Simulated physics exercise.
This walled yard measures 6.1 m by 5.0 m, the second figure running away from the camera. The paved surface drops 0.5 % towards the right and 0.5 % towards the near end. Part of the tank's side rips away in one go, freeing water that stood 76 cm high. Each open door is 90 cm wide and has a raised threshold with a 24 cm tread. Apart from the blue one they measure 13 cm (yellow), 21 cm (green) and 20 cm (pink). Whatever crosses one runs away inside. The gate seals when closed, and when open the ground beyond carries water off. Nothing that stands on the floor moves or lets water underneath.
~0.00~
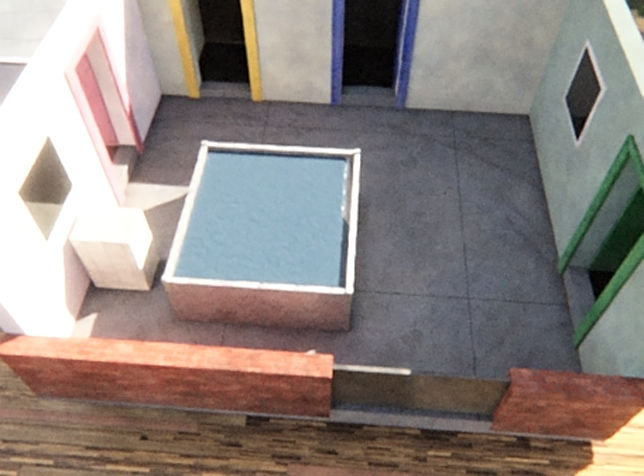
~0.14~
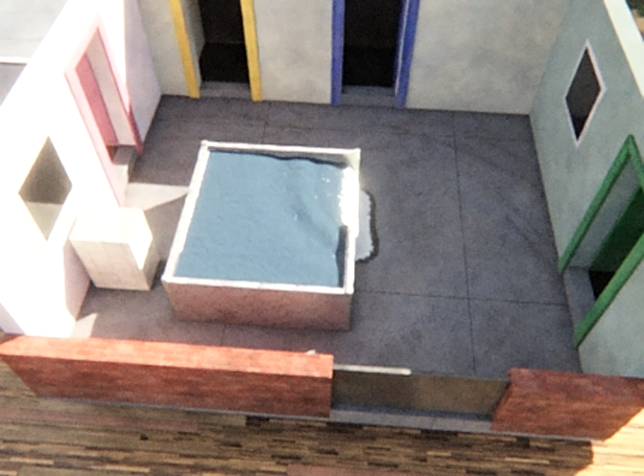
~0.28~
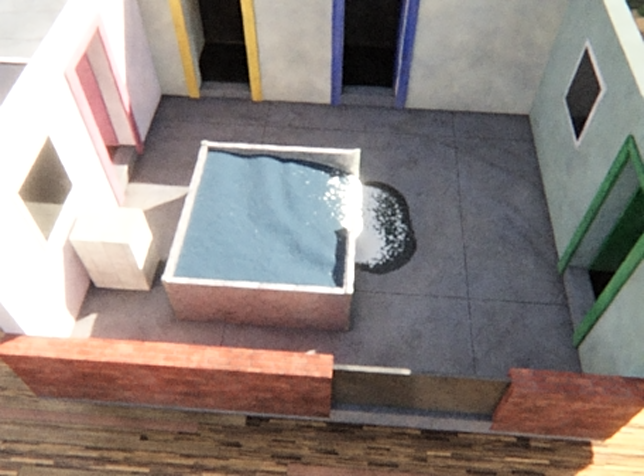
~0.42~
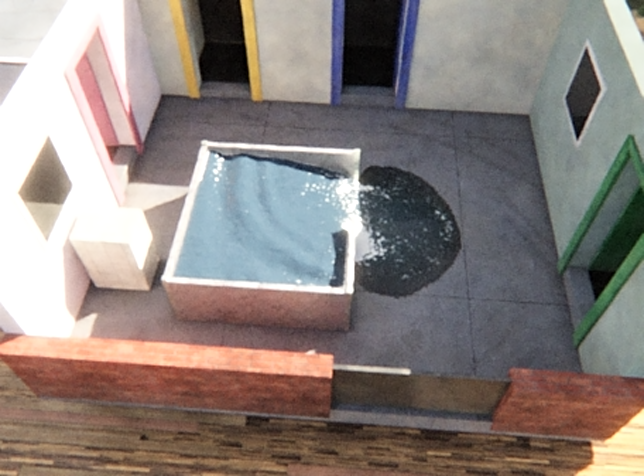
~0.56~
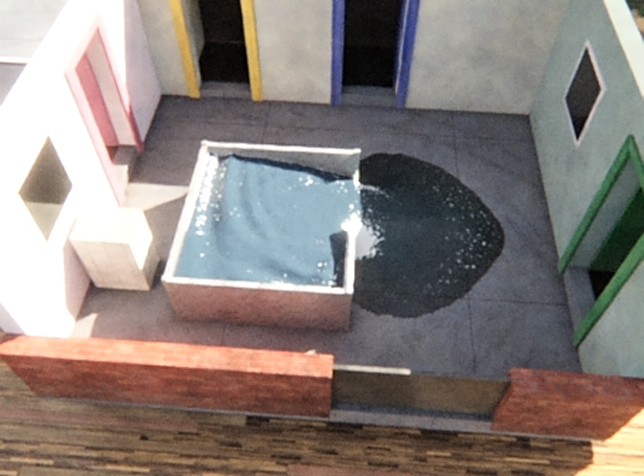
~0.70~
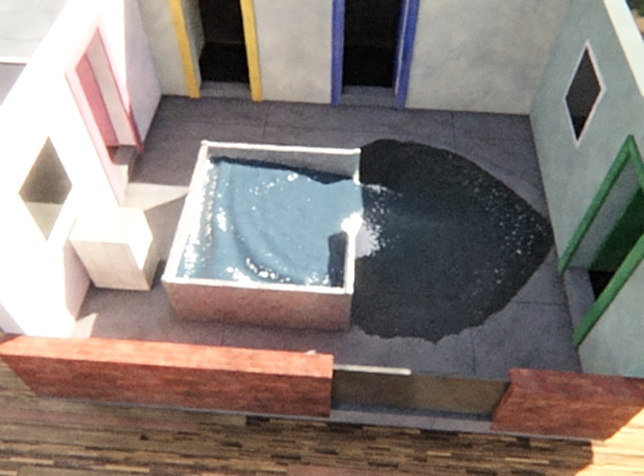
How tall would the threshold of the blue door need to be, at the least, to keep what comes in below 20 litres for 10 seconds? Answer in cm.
At least 6 cm or so.
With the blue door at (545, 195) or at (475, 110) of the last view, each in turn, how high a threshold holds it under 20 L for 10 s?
About 30 and 24 cm.
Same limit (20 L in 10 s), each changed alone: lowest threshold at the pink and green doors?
About 11.5 cm at pink and 23 cm at green.
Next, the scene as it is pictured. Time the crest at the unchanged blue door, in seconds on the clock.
At about 3.6 s.
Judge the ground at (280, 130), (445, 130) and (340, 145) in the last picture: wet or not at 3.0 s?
In that order: Not reached, under water, still dry.
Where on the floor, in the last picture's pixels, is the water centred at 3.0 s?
At about (387, 235).
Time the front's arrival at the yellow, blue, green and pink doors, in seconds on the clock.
Arrival: Yellow 4.0 s, blue 2.2 s, green 0.9 s, pink 5.0 s.
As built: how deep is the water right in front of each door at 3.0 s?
Depths in cm: Yellow 0, blue 7, green 23, pink 0.
After 1.4 s water covers 40 % of the floor, deepest (42 cm) near (361, 220); it has not reached the blue door.
After 3.0 s water covers 45 % of the floor, deepest (34 cm) near (575, 392); 7 cm at the blue door, 0 litres in over its 20 cm threshold.
After 10.0 s water covers 95 % of the floor, deepest (21 cm) near (289, 386); 7 cm at the blue door, 0 litres in over its 20 cm threshold.
At the blue door as built, the water arrived by 2.3 s and peaked near 10 cm at 3.6 s.
Run again over the same 10 s with other heights there, 37 litres in over 4.5 cm, 13 litres over 6.5 cm. The limit of 20 litres is kept from about 6 cm up.
